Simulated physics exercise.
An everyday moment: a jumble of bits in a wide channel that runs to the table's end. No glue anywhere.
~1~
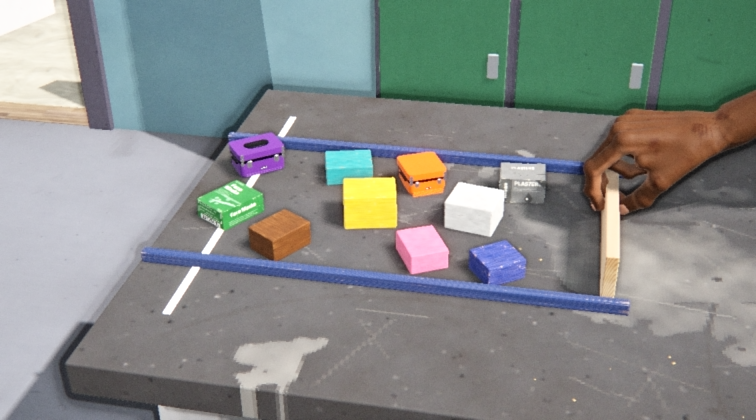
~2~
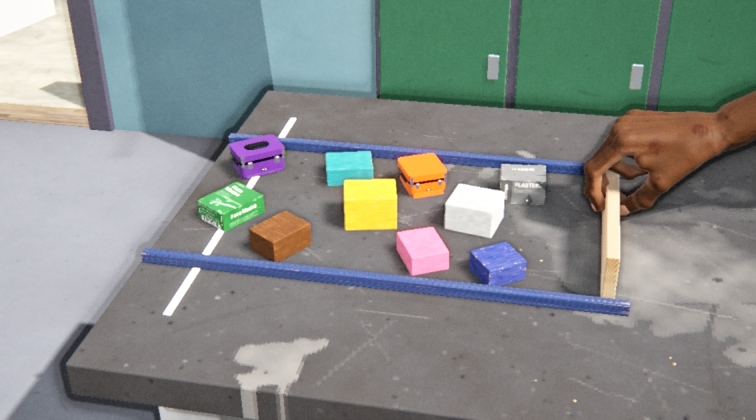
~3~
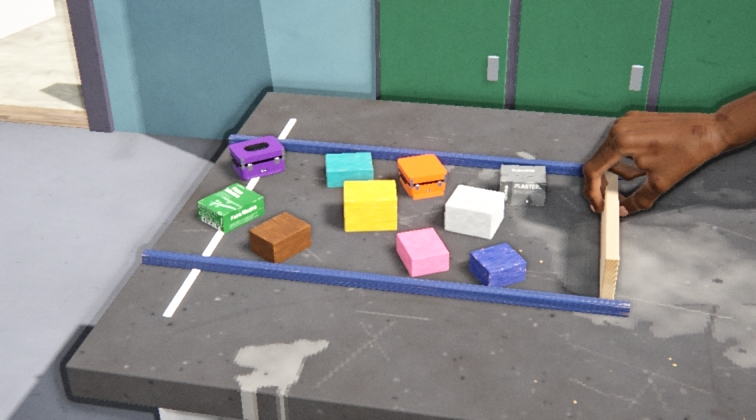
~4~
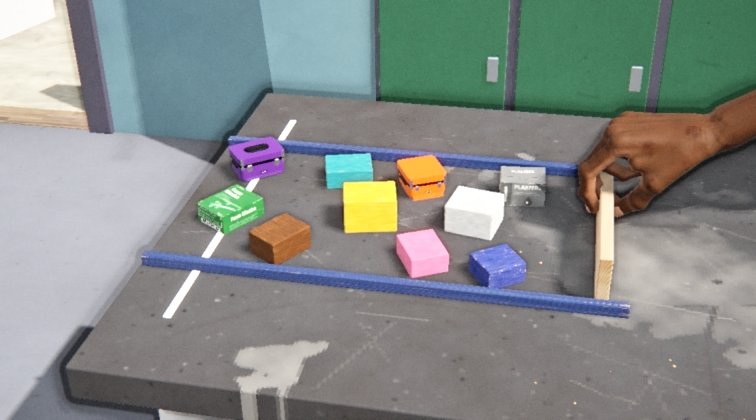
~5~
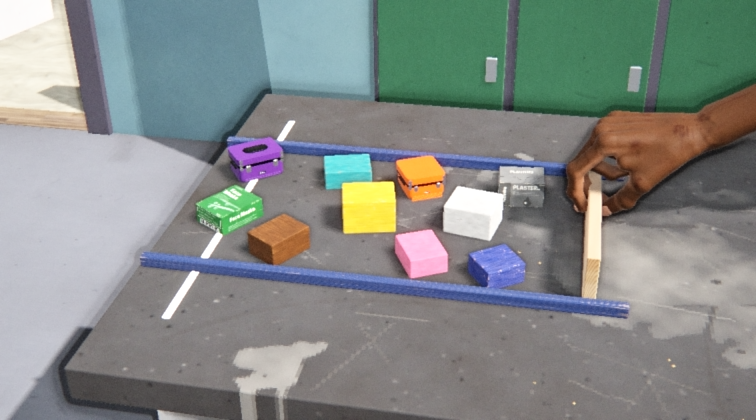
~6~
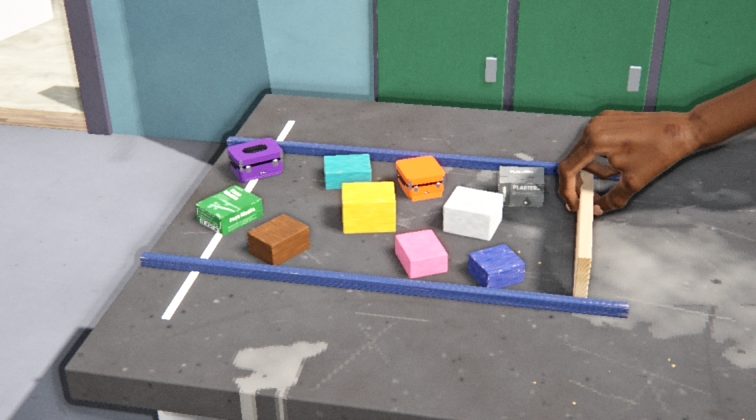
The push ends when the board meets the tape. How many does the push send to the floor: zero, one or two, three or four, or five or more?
The number that fall off is five or more.
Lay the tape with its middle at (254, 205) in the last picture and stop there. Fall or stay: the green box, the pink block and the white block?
The green box goes over, the pink block does not fall, the white block stays on.
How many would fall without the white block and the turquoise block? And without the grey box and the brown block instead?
It would be 4 and 4.
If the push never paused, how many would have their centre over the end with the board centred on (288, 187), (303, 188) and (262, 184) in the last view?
Place by place, 3, 2 and 4.
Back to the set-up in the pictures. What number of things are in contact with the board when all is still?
The number is 3.
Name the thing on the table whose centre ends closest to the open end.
The pink block ends nearest.
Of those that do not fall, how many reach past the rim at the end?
Overhanging: 1.
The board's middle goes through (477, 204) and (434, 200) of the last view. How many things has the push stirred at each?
The counts are 5 and 7.
A little later, none off yet; purple case at rest near (256, 161); green box at rest near (230, 210); brown block at rest near (279, 240).
Next, none off yet; purple case shifted a little near (244, 160); green box at rest near (230, 210); brown block shifted a little near (262, 241).
Later still, one off so far; purple case dropping near (181, 382); green box shifted about its own width near (168, 206); brown block shifted well along near (180, 234).
When it is over, the number that fall off is five or more; down, orange case, yellow block, turquoise block, brown block, green box and purple case.
